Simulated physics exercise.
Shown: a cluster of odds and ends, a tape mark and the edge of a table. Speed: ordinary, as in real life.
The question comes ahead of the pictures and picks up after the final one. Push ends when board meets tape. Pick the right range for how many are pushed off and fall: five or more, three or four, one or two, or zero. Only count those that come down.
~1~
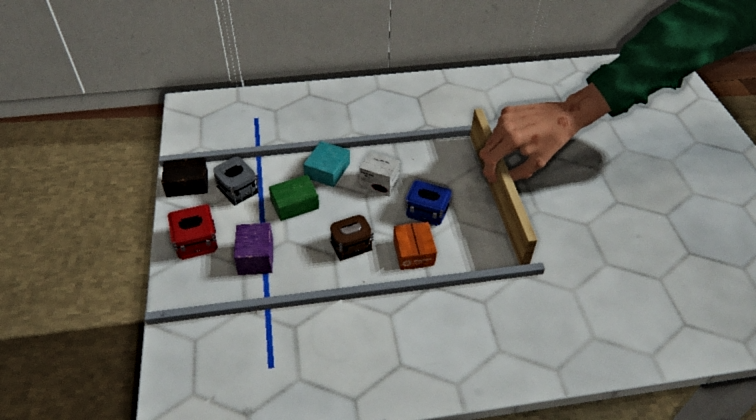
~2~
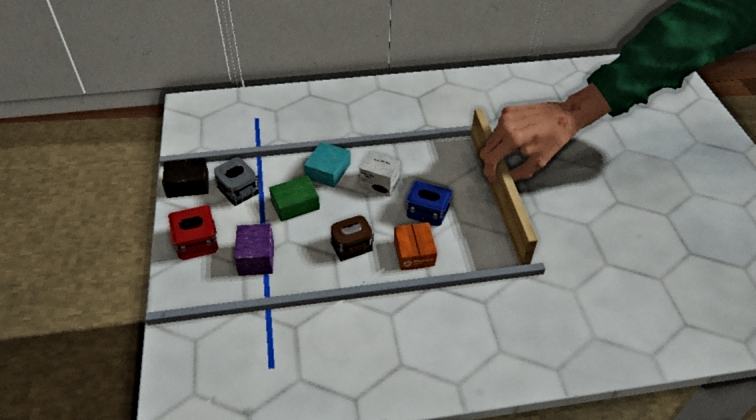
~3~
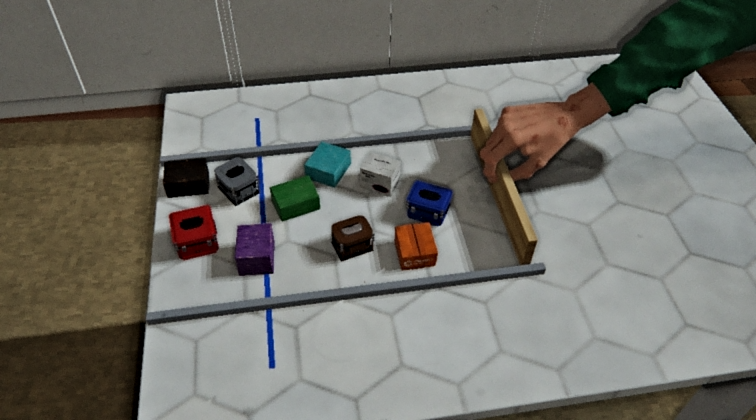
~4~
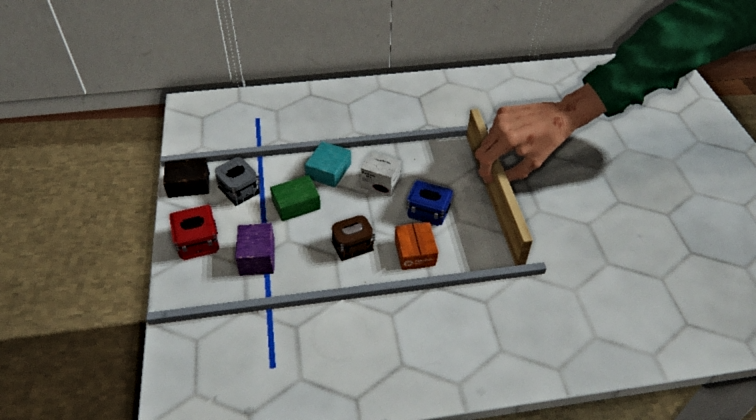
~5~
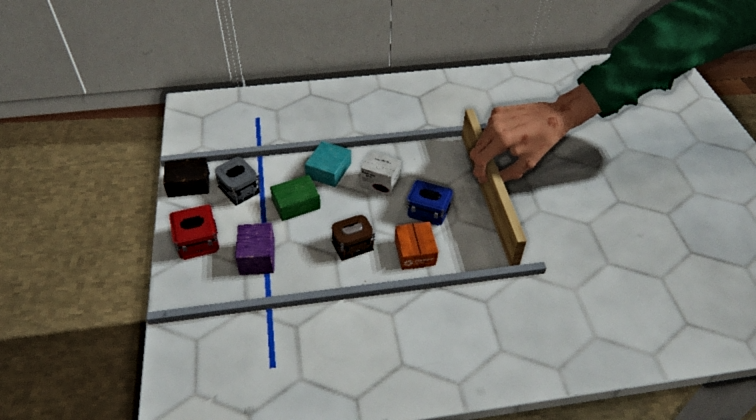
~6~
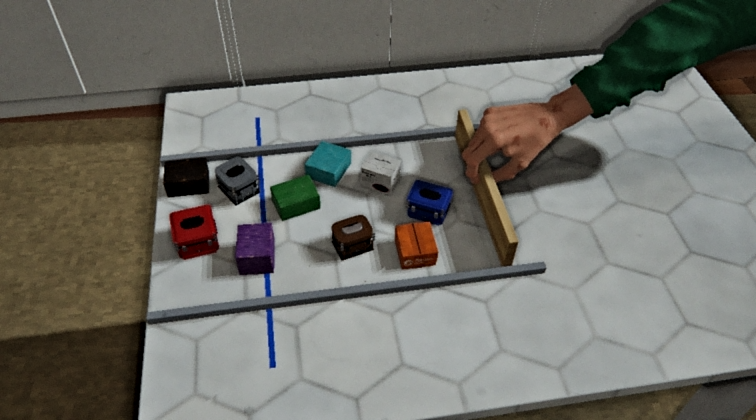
The right range is zero.
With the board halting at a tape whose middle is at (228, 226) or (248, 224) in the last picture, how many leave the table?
Taking the two tries in order, the numbers are 3 and 1.
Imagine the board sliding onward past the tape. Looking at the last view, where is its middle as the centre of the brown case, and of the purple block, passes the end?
The middle is at (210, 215) when it's the brown case, and at (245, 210) when it's the purple block.
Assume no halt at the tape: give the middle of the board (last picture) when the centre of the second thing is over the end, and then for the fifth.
The first puts it near (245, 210), the next near (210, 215).
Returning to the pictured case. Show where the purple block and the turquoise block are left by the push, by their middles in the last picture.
Final positions - purple block around (169, 267), turquoise block around (235, 169).
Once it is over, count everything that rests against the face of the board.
In contact: 4.
A little later, none off yet; black block at rest near (187, 177); red case at rest near (195, 232); grey case at rest near (237, 180).
Next, none off yet; black block at rest near (187, 177); red case shifted a little near (170, 233); grey case moving near (231, 179).
When it is over, the number that fall off is zero.
